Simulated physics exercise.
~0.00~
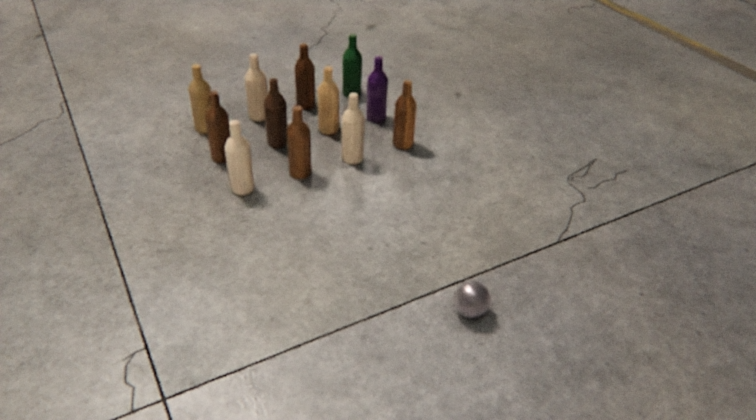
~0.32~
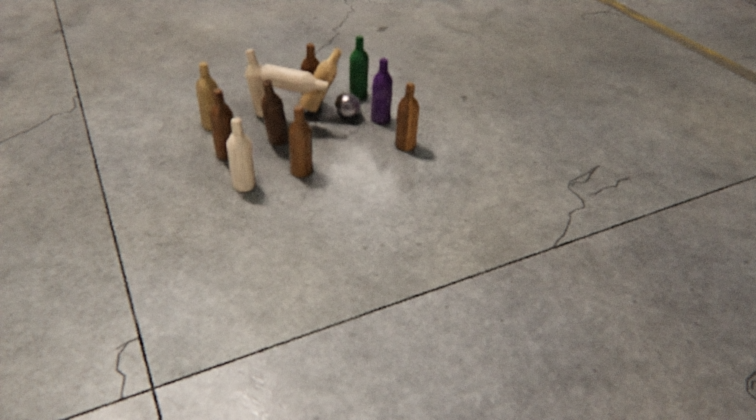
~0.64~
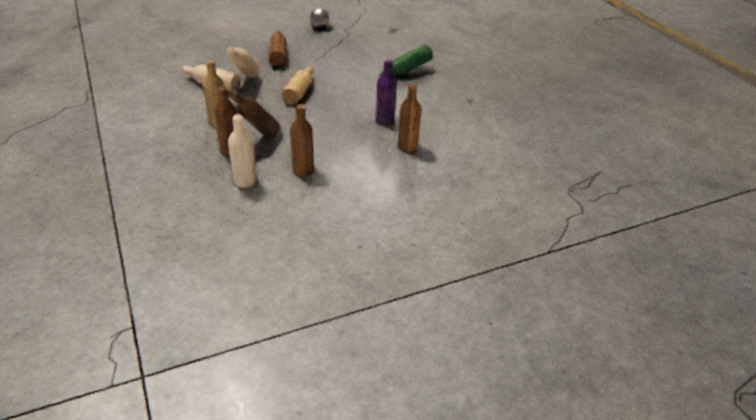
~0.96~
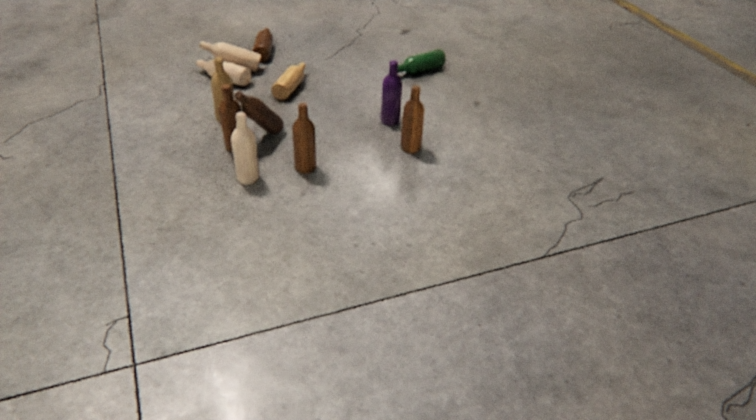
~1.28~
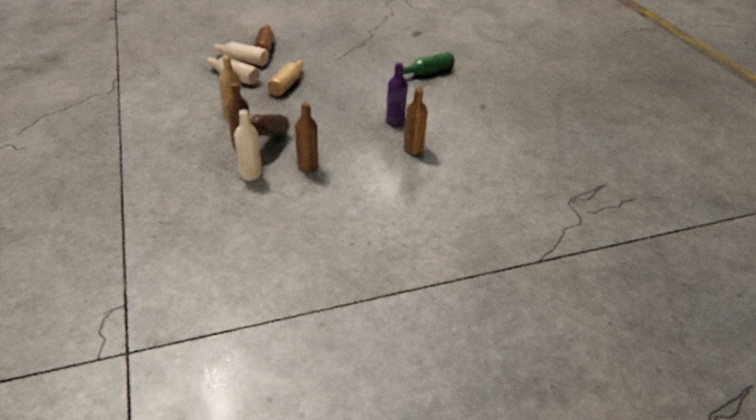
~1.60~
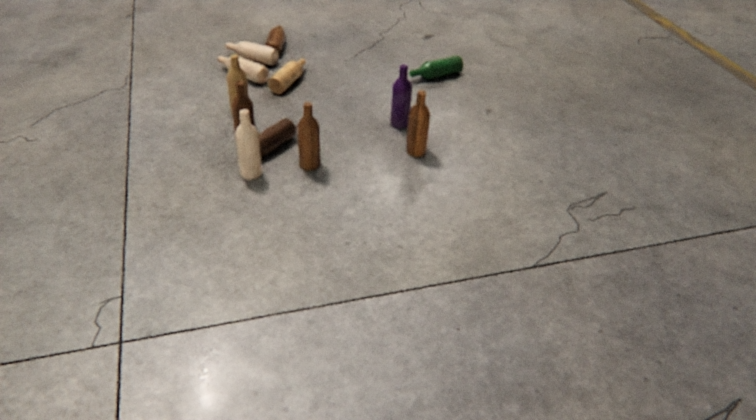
The video shows a steel ball rolling across a concrete floor into a group of twelve bottle-shaped skittles, knocking over six, including the green one, before rolling out of view at the back, while the purple skittle and five others remain standing.
